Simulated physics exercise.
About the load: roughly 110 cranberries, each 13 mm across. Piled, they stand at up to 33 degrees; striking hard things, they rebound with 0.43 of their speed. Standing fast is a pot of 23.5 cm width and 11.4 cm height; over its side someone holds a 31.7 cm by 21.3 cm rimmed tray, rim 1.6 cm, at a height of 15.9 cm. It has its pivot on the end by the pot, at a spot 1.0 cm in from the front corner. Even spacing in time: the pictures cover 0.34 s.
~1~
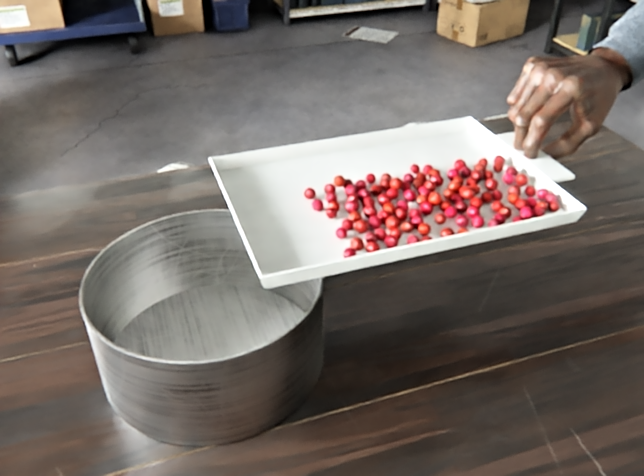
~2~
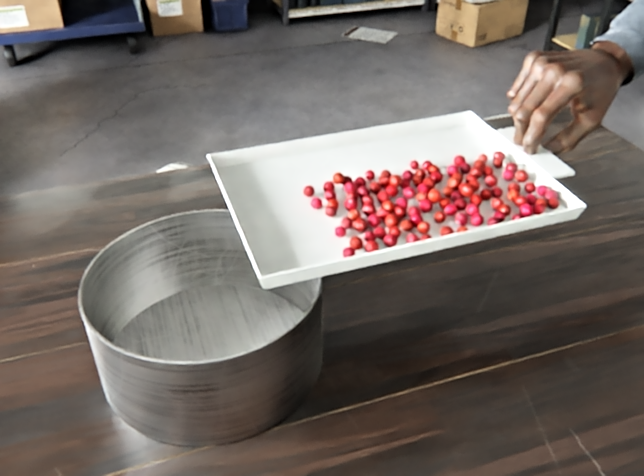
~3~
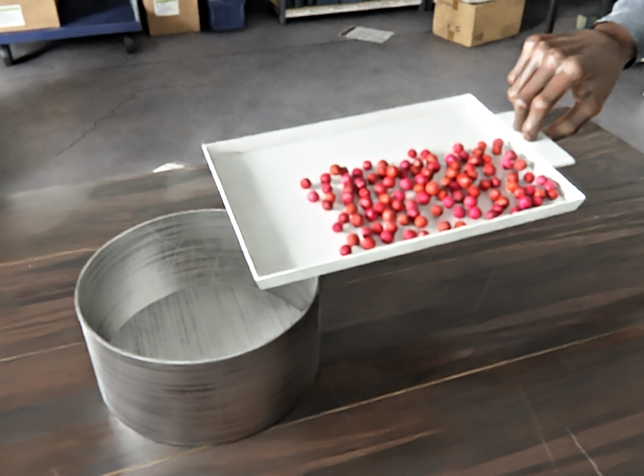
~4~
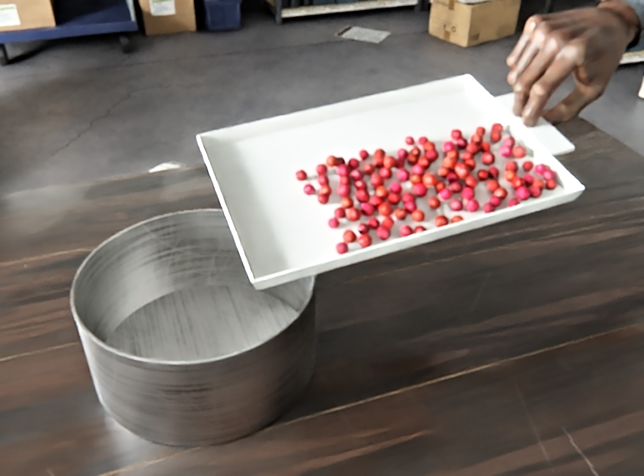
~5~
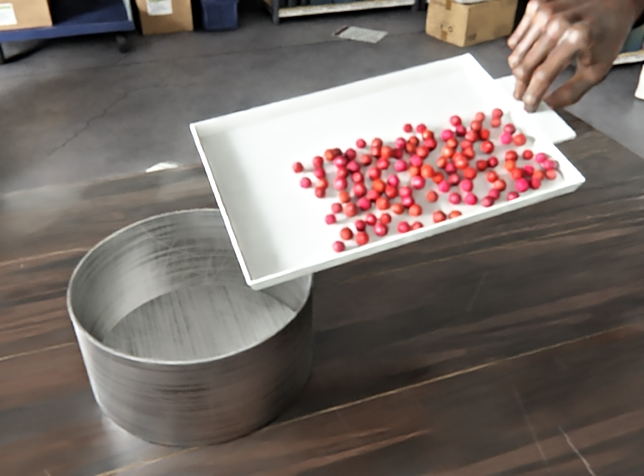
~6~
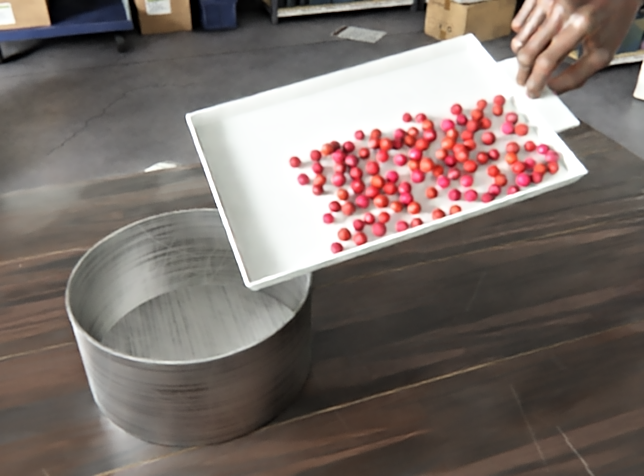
Over a gray pot on a wooden table, a hand gradually tilts a white tray of red berries.
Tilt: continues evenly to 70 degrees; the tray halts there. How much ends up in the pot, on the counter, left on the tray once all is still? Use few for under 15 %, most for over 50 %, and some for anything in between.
Pot: Few, counter: Few, tray: Most.
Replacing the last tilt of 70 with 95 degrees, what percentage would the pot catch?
That would be around 10 percent.
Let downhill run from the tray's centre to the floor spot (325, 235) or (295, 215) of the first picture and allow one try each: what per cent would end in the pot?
Near 5 and 25 per cent, in that order.
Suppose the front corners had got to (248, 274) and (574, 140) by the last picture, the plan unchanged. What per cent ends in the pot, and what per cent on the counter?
In the pot: 10 per cent; on the counter: 0 per cent.
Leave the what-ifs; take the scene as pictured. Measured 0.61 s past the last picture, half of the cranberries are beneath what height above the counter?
Roughly 24 cm above the counter.
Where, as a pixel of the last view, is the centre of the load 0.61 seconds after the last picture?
Approx. (392, 188).
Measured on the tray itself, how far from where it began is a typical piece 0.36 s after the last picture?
Around 6 centimetres.
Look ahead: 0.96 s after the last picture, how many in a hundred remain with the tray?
Some 95 per cent of the load.
Then, 0.36 s after the last picture, tilt 43 degrees; the tray holds 100 %, the pot 0 %.
Then, 0.61 s after the last picture, tilt 60 degrees; the tray holds 100 %, the pot 0 %.
Then, 0.96 s after the last picture, tilt 70 degrees; the tray holds 95 %, the pot 0 %.
In the end, pot 0 %, counter 0 %, tray 95 %.
